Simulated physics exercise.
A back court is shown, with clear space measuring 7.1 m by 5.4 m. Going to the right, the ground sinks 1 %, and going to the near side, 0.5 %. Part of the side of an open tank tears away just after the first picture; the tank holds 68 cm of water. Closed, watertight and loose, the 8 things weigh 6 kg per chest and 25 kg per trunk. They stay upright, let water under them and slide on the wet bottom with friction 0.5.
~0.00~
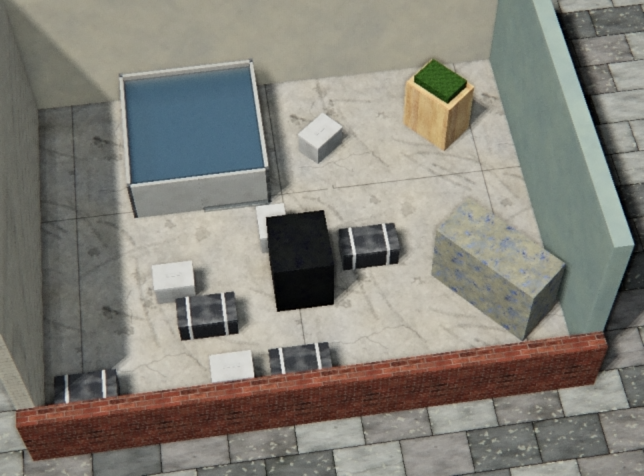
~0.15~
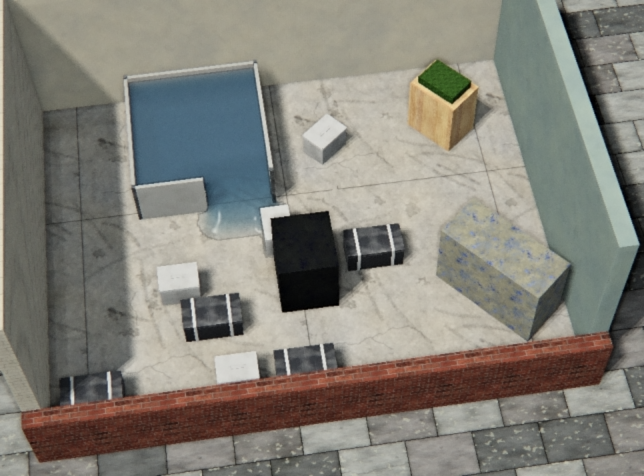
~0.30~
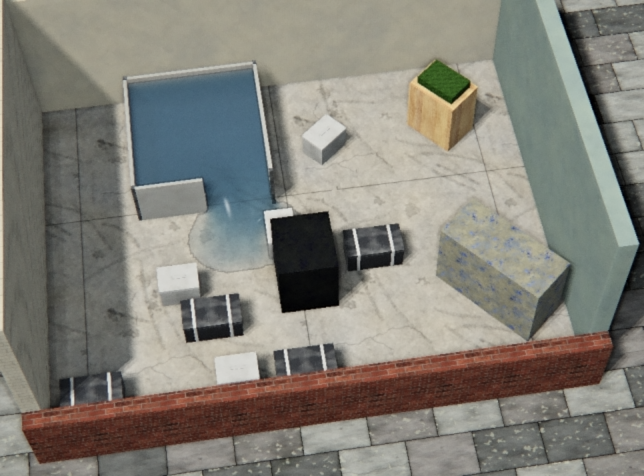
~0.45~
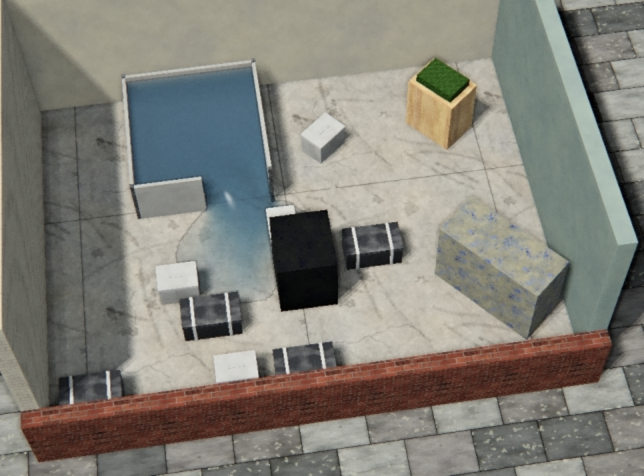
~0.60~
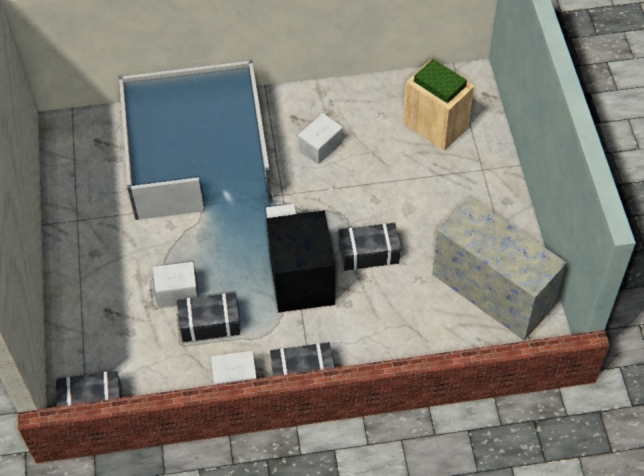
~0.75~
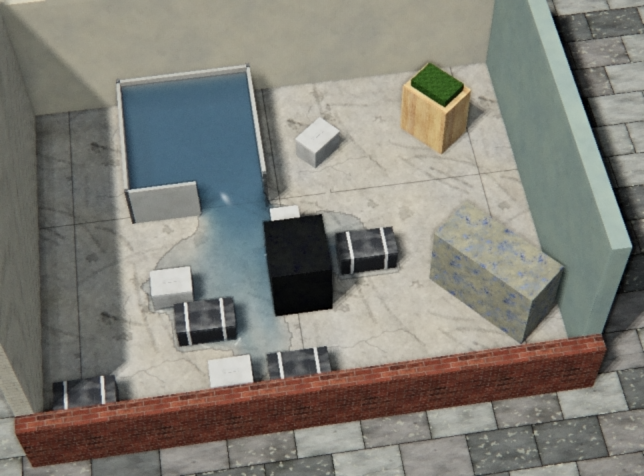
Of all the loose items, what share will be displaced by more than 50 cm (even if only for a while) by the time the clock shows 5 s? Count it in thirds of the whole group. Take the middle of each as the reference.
Two thirds or more of the group.
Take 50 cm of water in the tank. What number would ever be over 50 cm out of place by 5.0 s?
Under that setup the answer is 6.
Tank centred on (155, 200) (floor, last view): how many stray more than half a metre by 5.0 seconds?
5.
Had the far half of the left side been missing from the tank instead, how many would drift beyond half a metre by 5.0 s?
5.
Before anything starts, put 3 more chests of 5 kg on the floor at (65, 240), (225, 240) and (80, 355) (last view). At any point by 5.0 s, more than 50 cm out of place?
Order as given: Goes farther, goes farther, goes farther.
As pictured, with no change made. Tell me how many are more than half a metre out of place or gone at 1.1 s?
1 of them.
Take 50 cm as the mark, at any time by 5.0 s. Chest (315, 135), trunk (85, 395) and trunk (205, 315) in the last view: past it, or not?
In that order: Less, over, more.
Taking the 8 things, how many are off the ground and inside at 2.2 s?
The number is 2.
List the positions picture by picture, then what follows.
A chest at (272, 221) rests on the ground; a chest at (173, 275), on the bottom; 3.9 m2 under water; 0 of 8 have shifted, in the first frame.
A chest at (277, 222) rests on the ground; a chest at (178, 276) rests on the ground; 4.5 m2 under water; 0 of 8 have shifted, in the second frame.
A chest at (280, 225), on the bottom, 9 cm from its start; a chest at (177, 277) rests on the ground; water covers 5.3 m2; 1 of 8 have shifted, in the third frame.
A chest at (282, 223) rests on the ground, 12 cm from its start; a chest at (176, 276), on the bottom; water covers 6.3 m2; 1 of 8 have shifted, in the fourth frame.
A chest at (283, 222), afloat, 16 cm from its start; a chest at (174, 276) rests on the ground; 7.2 m2 under water; 1 of 8 have shifted, in the fifth frame.
A chest at (287, 223) floats, 25 cm from its start; a chest at (171, 281) rests on the ground; water covers 8.2 m2; 1 of 8 have shifted, in the sixth frame.
After 1.1 s 1 of 8 are over 50 cm from their spots; 0 afloat.
After 2.2 s 5 of 8 are over 50 cm from their spots; 2 afloat.
After 3.5 s 7 of 8 are over 50 cm from their spots; 5 afloat.
After 5.0 s 7 of 8 are over 50 cm from their spots, and 7 have been at some point; 5 afloat.
